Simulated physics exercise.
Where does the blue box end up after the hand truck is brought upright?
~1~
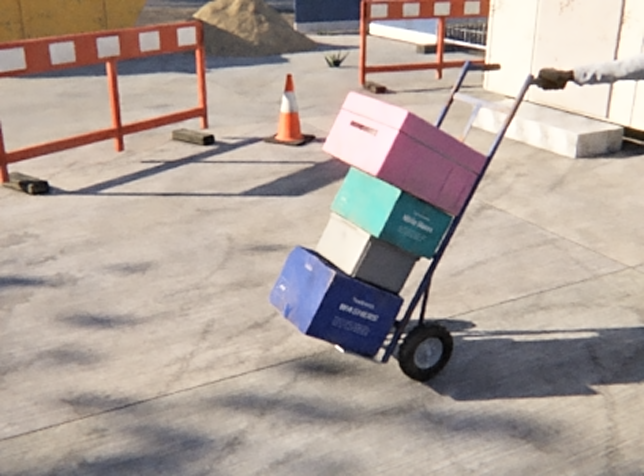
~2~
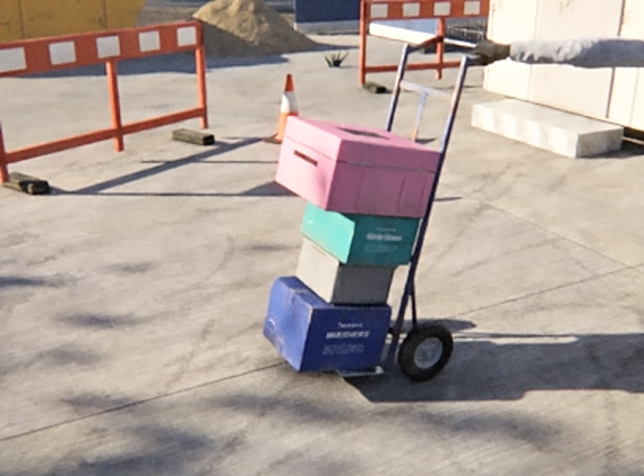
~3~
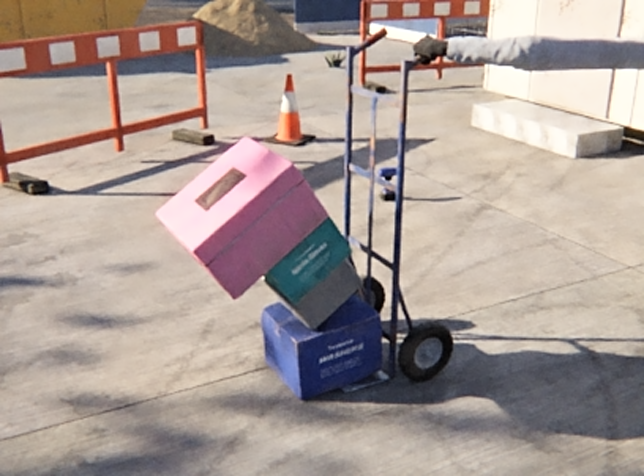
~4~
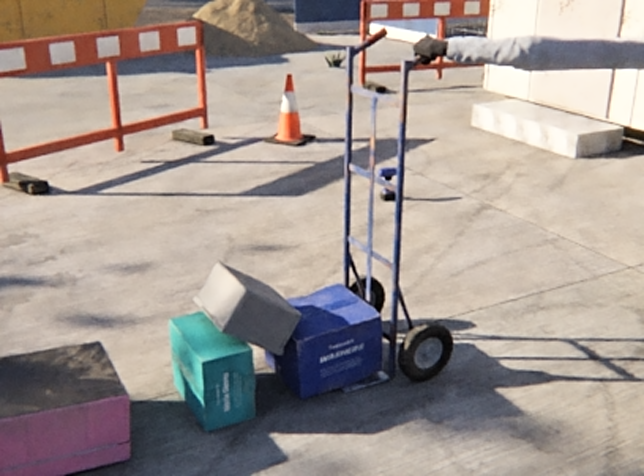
The blue box stays in its place at the foot of the hand truck.
The video shows a gloved hand tipping a hand truck upright with four stacked boxes on it, and the upper three topple left. The pink and turquoise ones end on the ground, the grey one rests tilted beside the blue one, and the blue one stays on the truck.
